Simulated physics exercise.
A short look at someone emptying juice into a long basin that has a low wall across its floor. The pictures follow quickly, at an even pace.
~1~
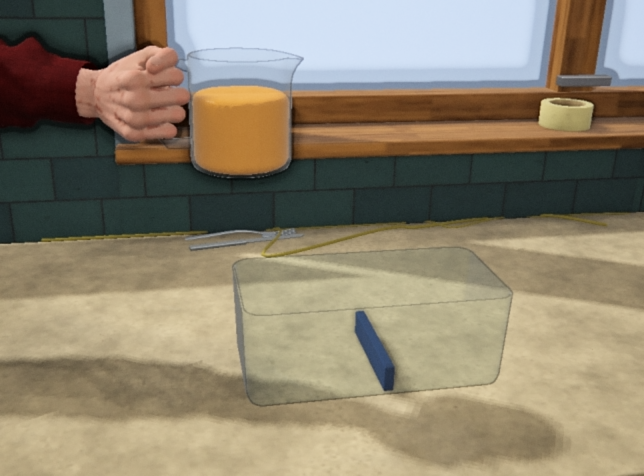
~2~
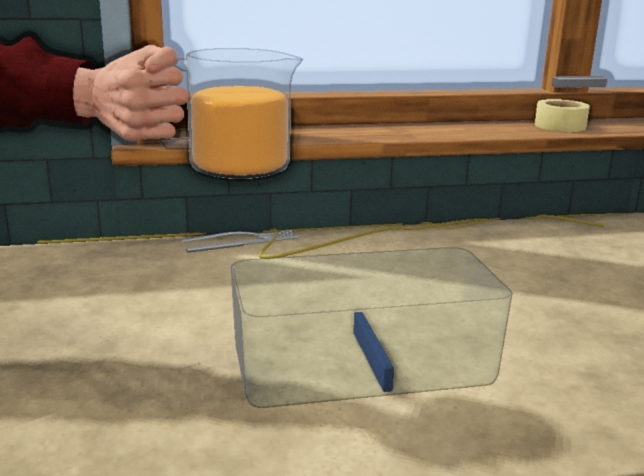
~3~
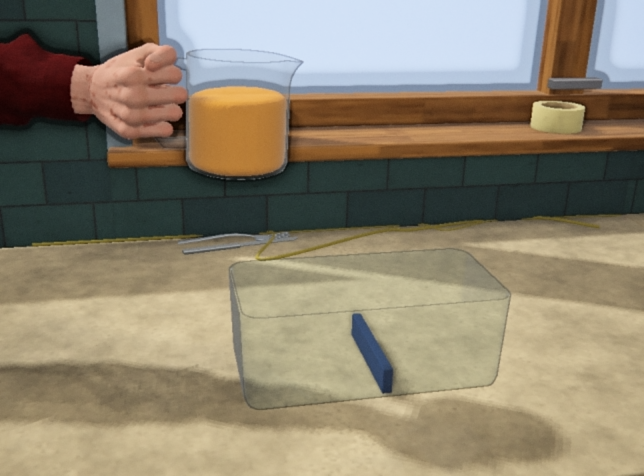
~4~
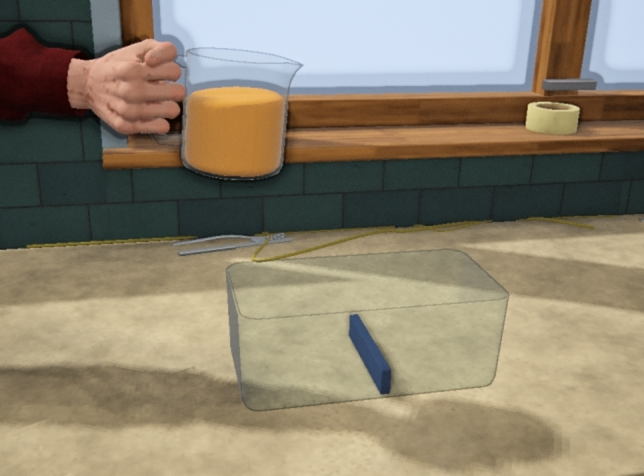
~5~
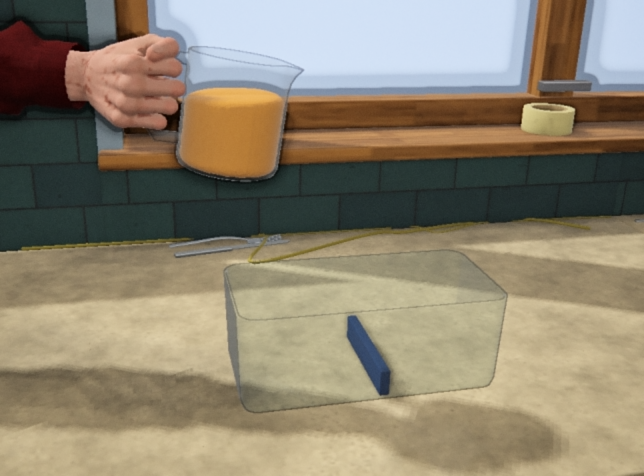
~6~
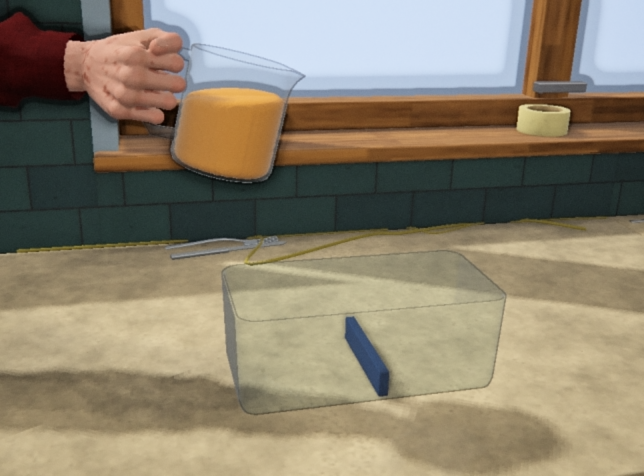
On a counter by a window, a hand slightly tilts a jug of juice rightward.
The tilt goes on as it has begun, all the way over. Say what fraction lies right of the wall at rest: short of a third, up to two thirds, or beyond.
It comes to from a third to two thirds.
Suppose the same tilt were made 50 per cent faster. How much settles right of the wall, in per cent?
About 45 per cent.
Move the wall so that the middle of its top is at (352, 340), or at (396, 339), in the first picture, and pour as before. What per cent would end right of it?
Near 85 % and 10 %.
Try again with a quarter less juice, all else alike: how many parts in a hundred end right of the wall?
Near 25 %.
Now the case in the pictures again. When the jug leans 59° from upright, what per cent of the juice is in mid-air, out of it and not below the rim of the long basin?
Some 5 per cent.
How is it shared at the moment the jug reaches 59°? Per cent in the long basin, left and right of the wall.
Left about 0, right about 0.
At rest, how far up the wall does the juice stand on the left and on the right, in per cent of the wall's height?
Some 40 per cent left and 40 right.
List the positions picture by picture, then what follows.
In the first frame, it leans 0°; its right rim is at (303, 57); the juice meets the walls at (192, 95) and (287, 94); the long basin's rim runs from (238, 288) to (490, 271); the wall's top is at (374, 338).
In the second frame, it leans 1°; its right rim is at (303, 58); the juice meets the walls at (191, 96) and (286, 94).
In the third frame, it leans 2°; its right rim is at (303, 60); the juice meets the walls at (189, 97) and (285, 95).
In the fourth frame, it leans 5°; its right rim is at (303, 63); the juice meets the walls at (188, 96) and (283, 95).
In the fifth frame, it leans 9°; its right rim is at (304, 68); the juice meets the walls at (186, 97) and (283, 96).
In the sixth frame, it leans 13°; its right rim is at (305, 74); the juice meets the walls at (183, 97) and (282, 96).
A moment on, the jug is tipped part way and 94 per cent is still to pour, 0 is left of the wall and 0 right of it.
Next, the jug is tipped on its side and 46 per cent is still to pour, 8 is left of the wall and 20 right of it.
Then the jug is tipped on its side and 11 per cent is still to pour, 34 is left of the wall and 46 right of it.
Later the jug is tipped on its side and 2 per cent is still to pour, 49 is left of the wall and 47 right of it.
Finally, 51 per cent lies left of the wall, 47 right of it and 1 outside.
